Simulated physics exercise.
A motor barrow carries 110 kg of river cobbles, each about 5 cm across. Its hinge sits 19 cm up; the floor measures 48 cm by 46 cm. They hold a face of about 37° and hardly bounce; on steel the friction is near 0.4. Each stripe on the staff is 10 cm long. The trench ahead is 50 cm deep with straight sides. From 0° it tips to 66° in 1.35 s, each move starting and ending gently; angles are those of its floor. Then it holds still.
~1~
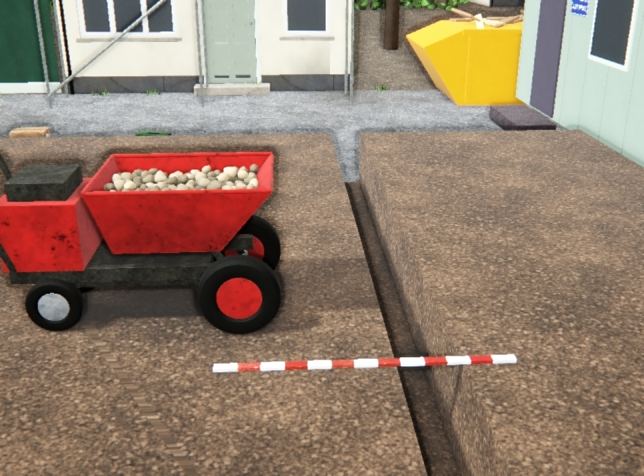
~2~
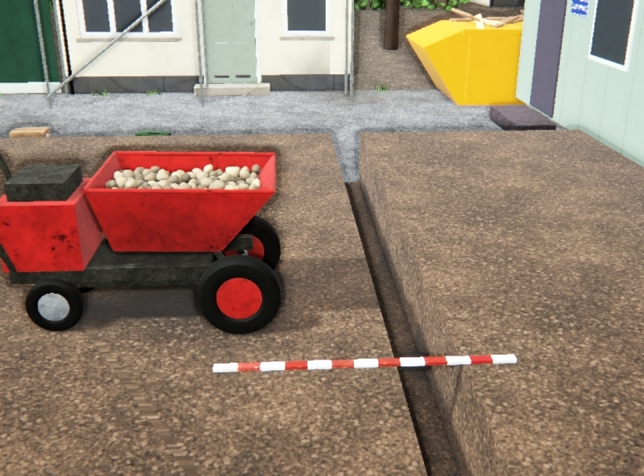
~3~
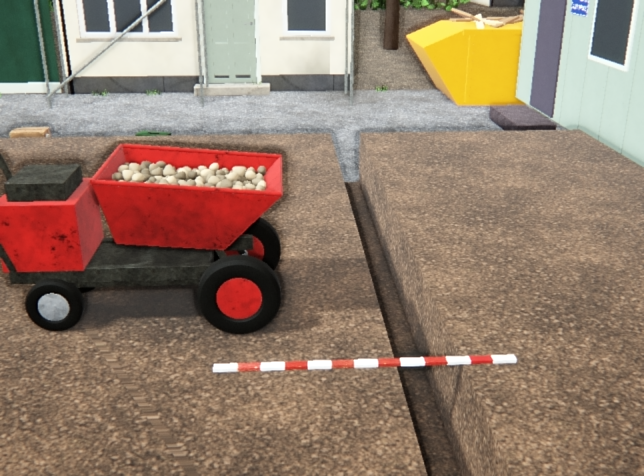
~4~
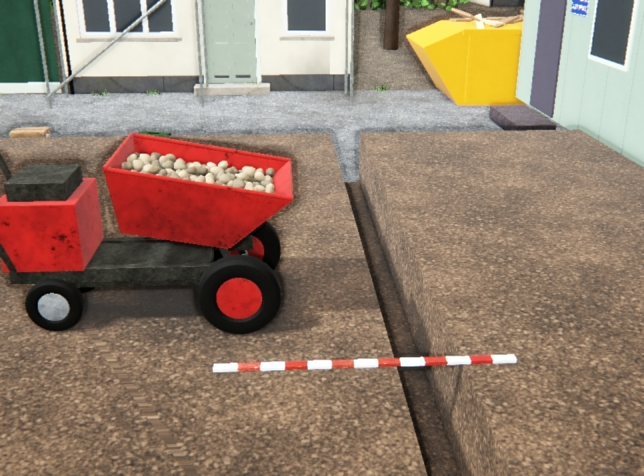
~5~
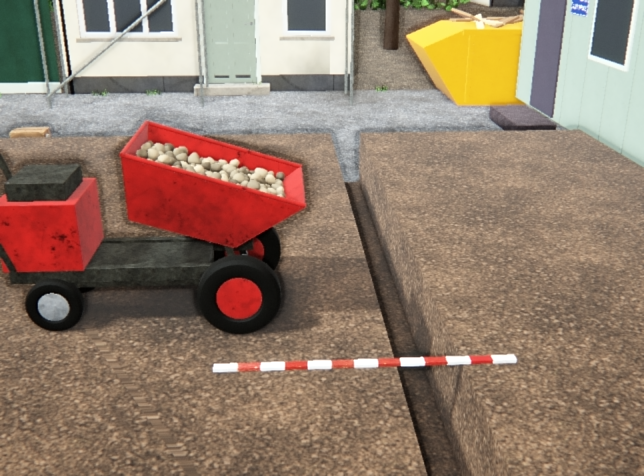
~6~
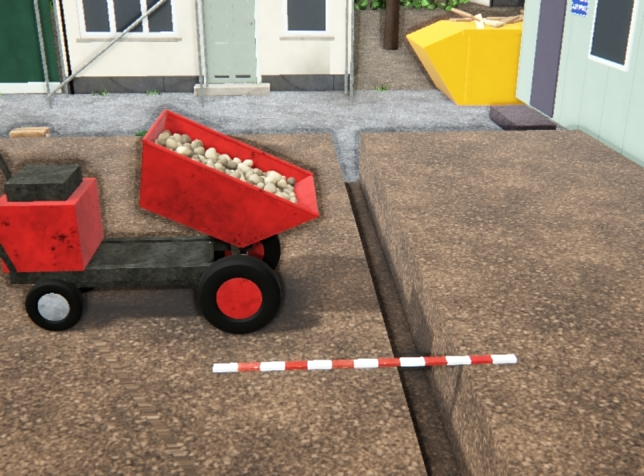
On a yard of brown earth, seen from slightly above by a still camera, pale buildings and a yellow skip stand behind a strip of grey gravel. A red motor barrow with black tyres sits at left, loaded with pale rounded stones, beside a narrow trench and a red-and-white striped staff lying across it. The barrow's red skip tilts toward the right, barely at first and then more steeply, its rear rising while the stones stay heaped inside.
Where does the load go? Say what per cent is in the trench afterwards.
Roughly 92 per cent ends in the trench.
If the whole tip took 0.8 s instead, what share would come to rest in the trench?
In that case some 90 per cent.
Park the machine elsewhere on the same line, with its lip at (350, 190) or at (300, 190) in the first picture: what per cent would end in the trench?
First some 45, then 90 per cent.
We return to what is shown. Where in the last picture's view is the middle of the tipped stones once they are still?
Around (402, 368).
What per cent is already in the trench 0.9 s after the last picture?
About 20 per cent by then.
Then, 0.4 s after the last picture the floor is at 56°, 100 % in the skip; the foremost stones are at (344, 241).
Then, 0.9 s after the last picture the floor is at 66°, 70 % in the skip, 10 % short of the trench, 20 % in the trench; the foremost stones are at (429, 369).
Then, 1.2 s after the last picture the floor is at 66°, 37 % in the skip, 9 % short of the trench, 54 % in the trench; the foremost stones are at (428, 340).
Then, 3.2 s after the last picture the floor is at 66°, 0 % in the skip, 8 % short of the trench, 92 % in the trench; the foremost stones are at (435, 355).
